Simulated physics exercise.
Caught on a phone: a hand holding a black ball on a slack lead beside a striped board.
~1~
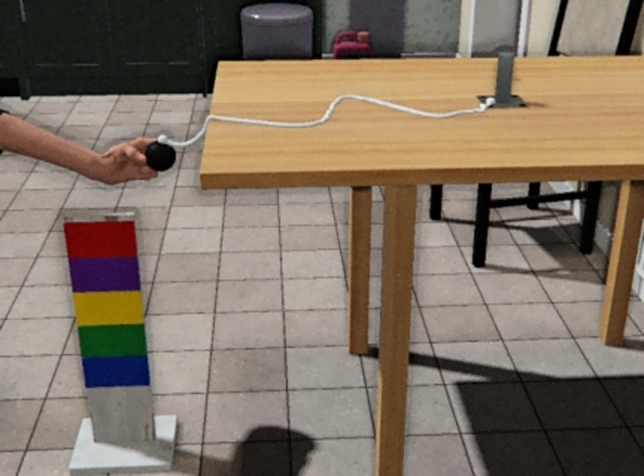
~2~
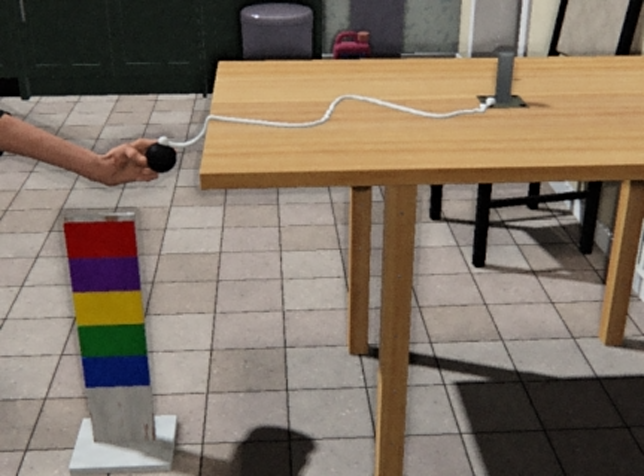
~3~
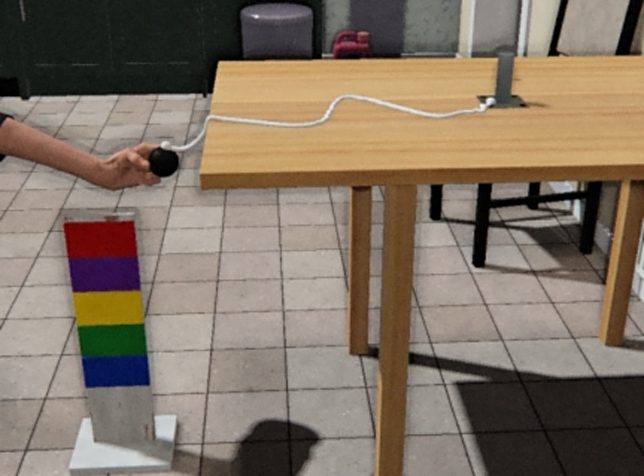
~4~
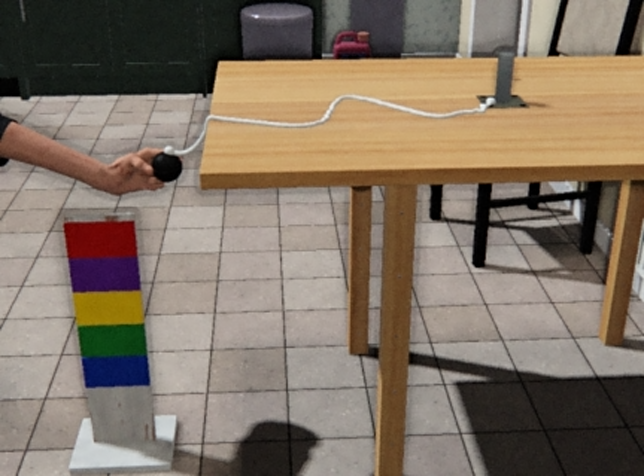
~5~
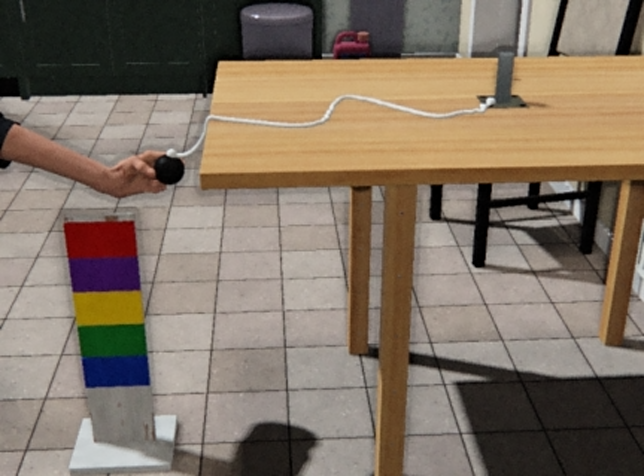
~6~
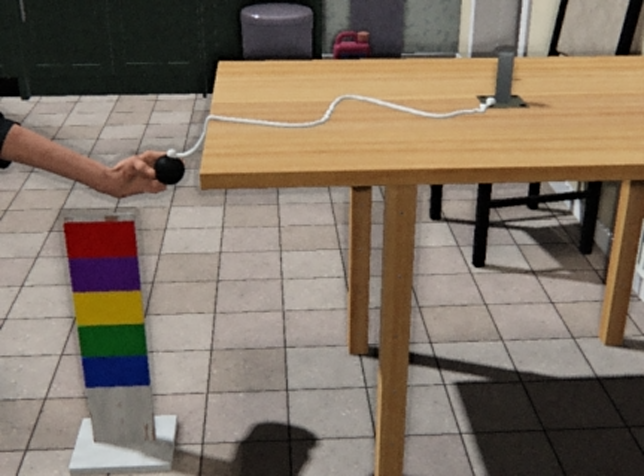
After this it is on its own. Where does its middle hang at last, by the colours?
Its centre hangs level with the yellow band.
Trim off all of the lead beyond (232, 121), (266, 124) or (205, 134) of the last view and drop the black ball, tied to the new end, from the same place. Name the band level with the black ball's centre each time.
Try by try: Red; no band; purple.
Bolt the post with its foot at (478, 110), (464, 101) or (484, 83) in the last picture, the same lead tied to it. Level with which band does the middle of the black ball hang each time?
Taking them in turn: Green; green; yellow.
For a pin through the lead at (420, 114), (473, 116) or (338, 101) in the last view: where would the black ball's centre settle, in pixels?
Try by try, around (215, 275), (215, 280) and (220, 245).
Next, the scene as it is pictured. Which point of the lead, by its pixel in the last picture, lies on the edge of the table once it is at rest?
At (324, 120), roughly.
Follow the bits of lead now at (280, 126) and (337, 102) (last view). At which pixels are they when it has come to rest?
Near (211, 170) and (270, 112).
Soon after, ball near (198, 299); level with yellow.
After that, ball near (239, 296); level with yellow.
In the end, ball near (217, 302); level with yellow. Its middle rests at the yellow band.
